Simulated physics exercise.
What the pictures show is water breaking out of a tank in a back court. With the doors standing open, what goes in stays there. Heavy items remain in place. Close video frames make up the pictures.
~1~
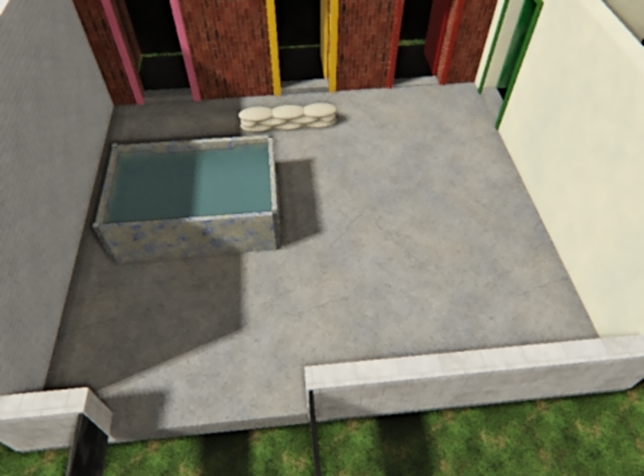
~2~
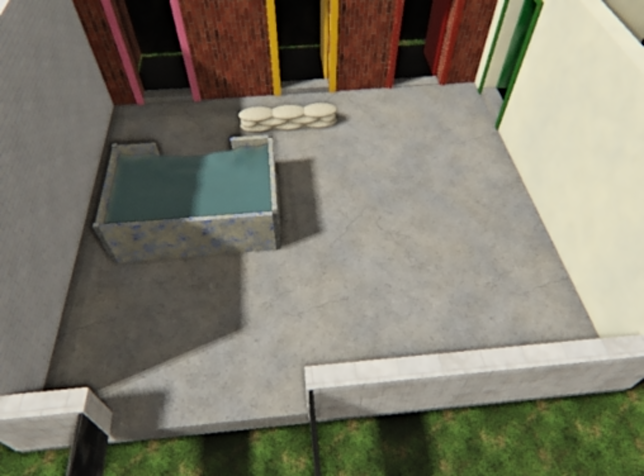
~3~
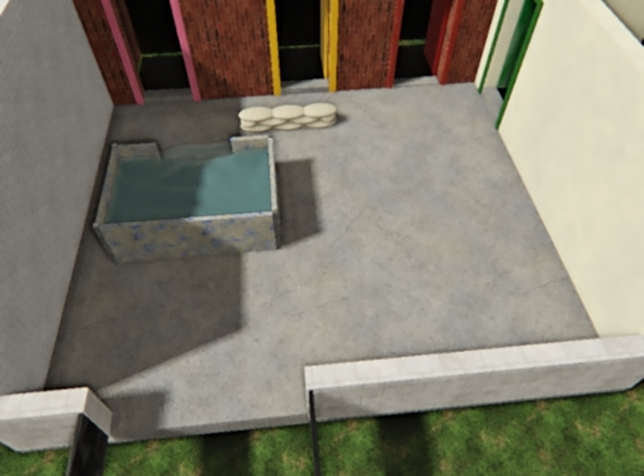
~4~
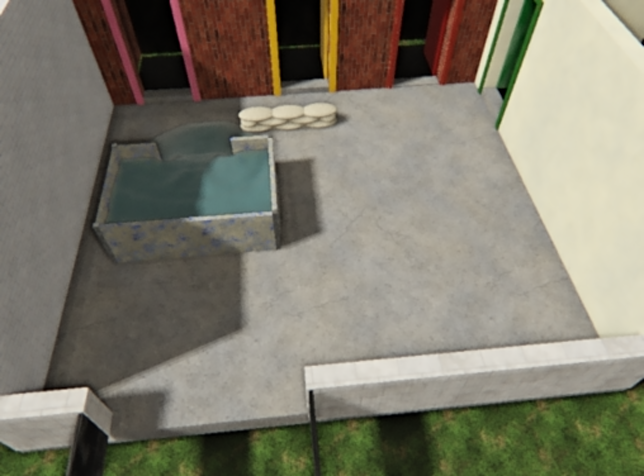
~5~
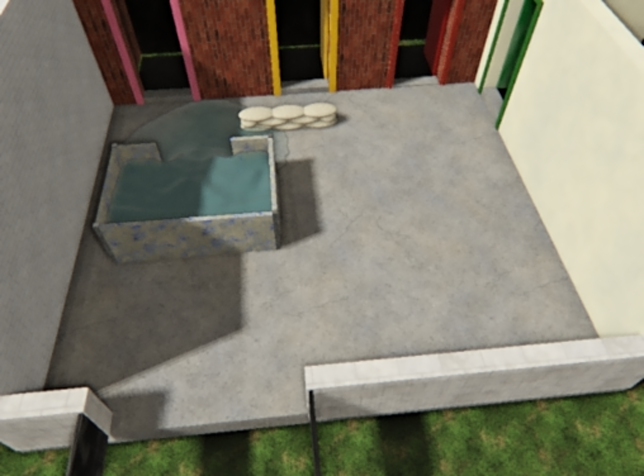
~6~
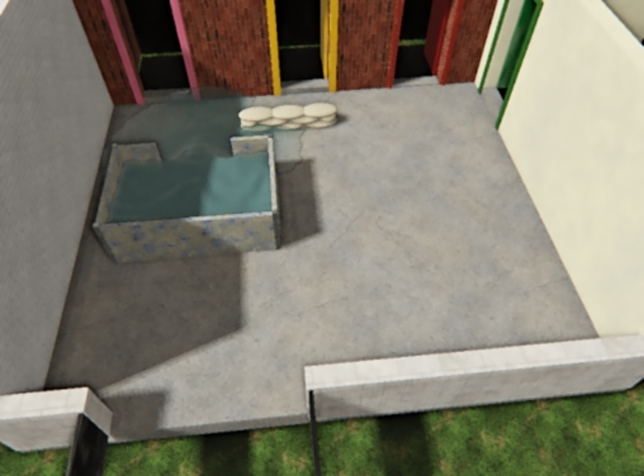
In a walled back court, a tank's far side opens and water spreads behind it.
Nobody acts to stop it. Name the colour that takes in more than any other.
Pink.
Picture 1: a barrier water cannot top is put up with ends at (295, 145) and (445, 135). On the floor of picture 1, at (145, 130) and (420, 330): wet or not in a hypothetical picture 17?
Well, the first one ends up submerged, and the second one ends up not wet.
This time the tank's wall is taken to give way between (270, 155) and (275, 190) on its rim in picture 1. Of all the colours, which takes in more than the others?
It's the red one, I reckon.
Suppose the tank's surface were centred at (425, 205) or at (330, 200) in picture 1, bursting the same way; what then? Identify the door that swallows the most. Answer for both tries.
With the first spot it's the red one, with the second it's the red door.
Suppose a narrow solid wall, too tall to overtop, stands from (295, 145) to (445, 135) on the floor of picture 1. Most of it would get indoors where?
Result: The pink one.
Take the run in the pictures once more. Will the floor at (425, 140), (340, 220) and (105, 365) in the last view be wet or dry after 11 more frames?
Taking them in turn: Drenched, not wetted, not wetted.
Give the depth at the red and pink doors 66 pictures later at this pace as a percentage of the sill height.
I'd say around 180 and 70 in a hundred.
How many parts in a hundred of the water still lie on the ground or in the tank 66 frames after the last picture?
80 %.
A moment on, water covers 20 % of the floor; red door not reached, yellow door wet at the sill, nothing in, pink door some in, green door not reached.
Next, water covers 30 % of the floor; red door wet at the sill, nothing in, yellow door wet at the sill, nothing in, pink door a lot in, green door not reached.
Then, water covers 45 % of the floor; red door a trickle in, yellow door wet at the sill, nothing in, pink door a lot in, green door wet at the sill, nothing in.
Later, water covers 65 % of the floor; red door a trickle in, yellow door wet at the sill, nothing in, pink door a lot in, green door a trickle in.
In the end, water covers 90 % of the floor; red door some in, yellow door wet at the sill, nothing in, pink door a lot in, green door a trickle in; the pink door has let in the most.
